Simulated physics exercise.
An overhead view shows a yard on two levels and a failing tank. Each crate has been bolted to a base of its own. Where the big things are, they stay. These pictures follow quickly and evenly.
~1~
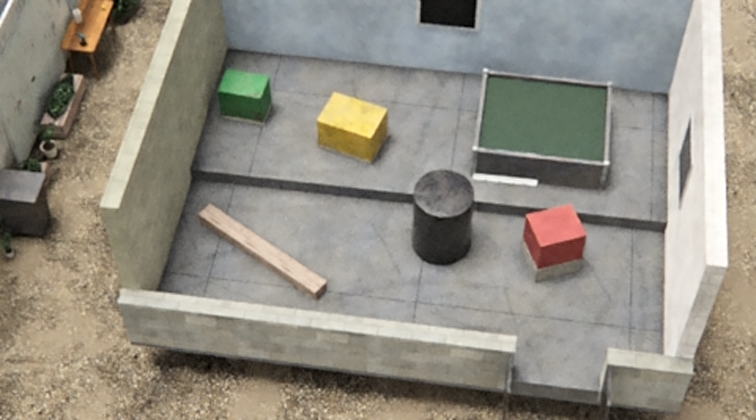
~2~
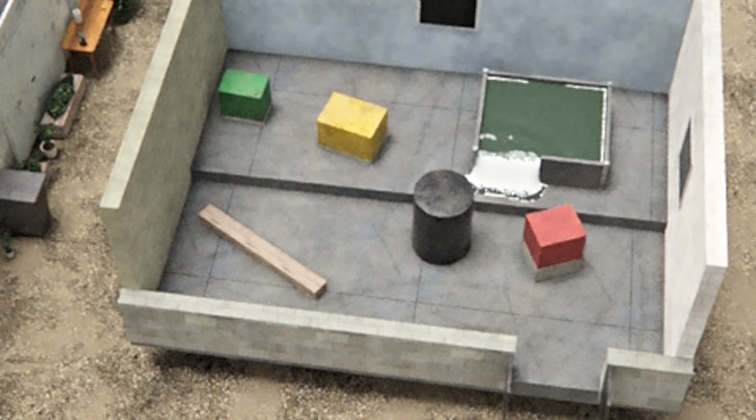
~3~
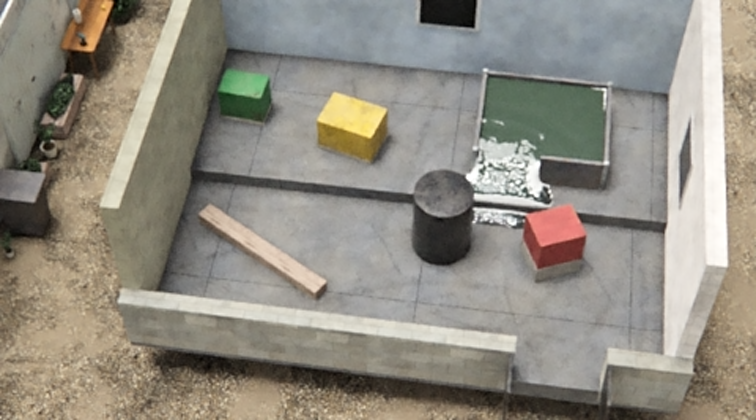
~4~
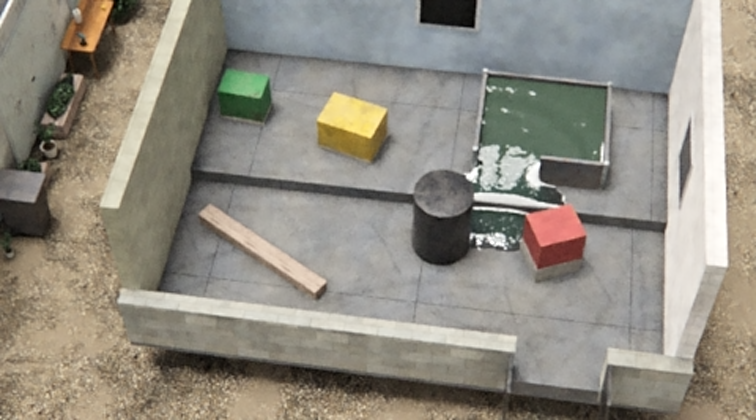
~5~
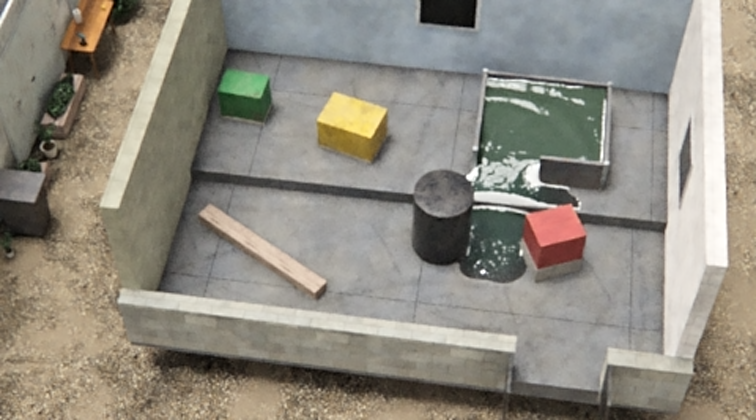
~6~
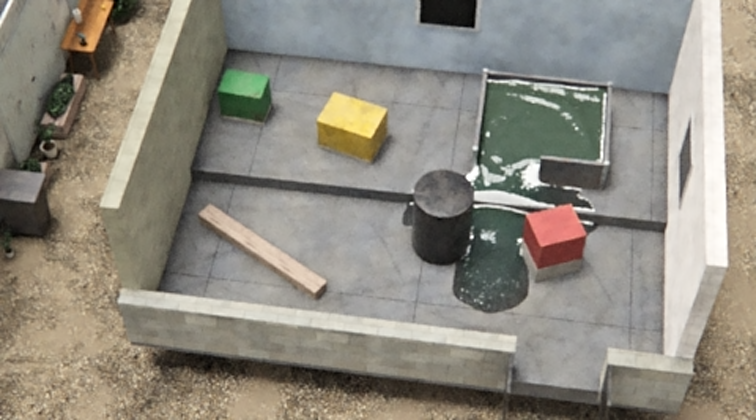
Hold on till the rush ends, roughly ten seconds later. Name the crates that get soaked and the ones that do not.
The yellow crate is never reached; the green crate is never reached; the red crate is never reached.
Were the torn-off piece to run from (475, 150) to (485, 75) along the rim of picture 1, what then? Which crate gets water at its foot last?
The red crate.
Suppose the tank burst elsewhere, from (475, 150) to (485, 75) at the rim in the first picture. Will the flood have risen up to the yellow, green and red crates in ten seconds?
Here's how it goes: The yellow crate is swamped, the green crate is swamped, and the red crate is left untouched.
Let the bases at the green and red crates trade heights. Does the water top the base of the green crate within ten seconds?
Green crate remains dry.
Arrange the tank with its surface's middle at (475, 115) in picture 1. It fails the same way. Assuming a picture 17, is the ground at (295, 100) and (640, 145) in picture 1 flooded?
The first spot is not reached and the second is not reached.
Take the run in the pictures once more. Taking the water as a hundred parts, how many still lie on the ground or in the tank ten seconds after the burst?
That works out to about 76 per cent.
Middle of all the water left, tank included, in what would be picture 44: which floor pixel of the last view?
The water's centre sits above (426, 242).
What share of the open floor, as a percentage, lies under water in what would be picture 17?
It should be close to 30 %.
A moment on, water covers 15 % of the floor; the yellow crate not reached, the green crate not reached, the red crate water round its plinth.
Next, water covers 30 % of the floor; the yellow crate not reached, the green crate not reached, the red crate water round its plinth.
Then, water covers 45 % of the floor; the yellow crate not reached, the green crate not reached, the red crate water round its plinth.
Later, water covers 55 % of the floor; the yellow crate not reached, the green crate not reached, the red crate water round its plinth.
In the end, water covers 55 % of the floor; the yellow crate stayed above the water, the green crate stayed above the water, the red crate stayed above the water.
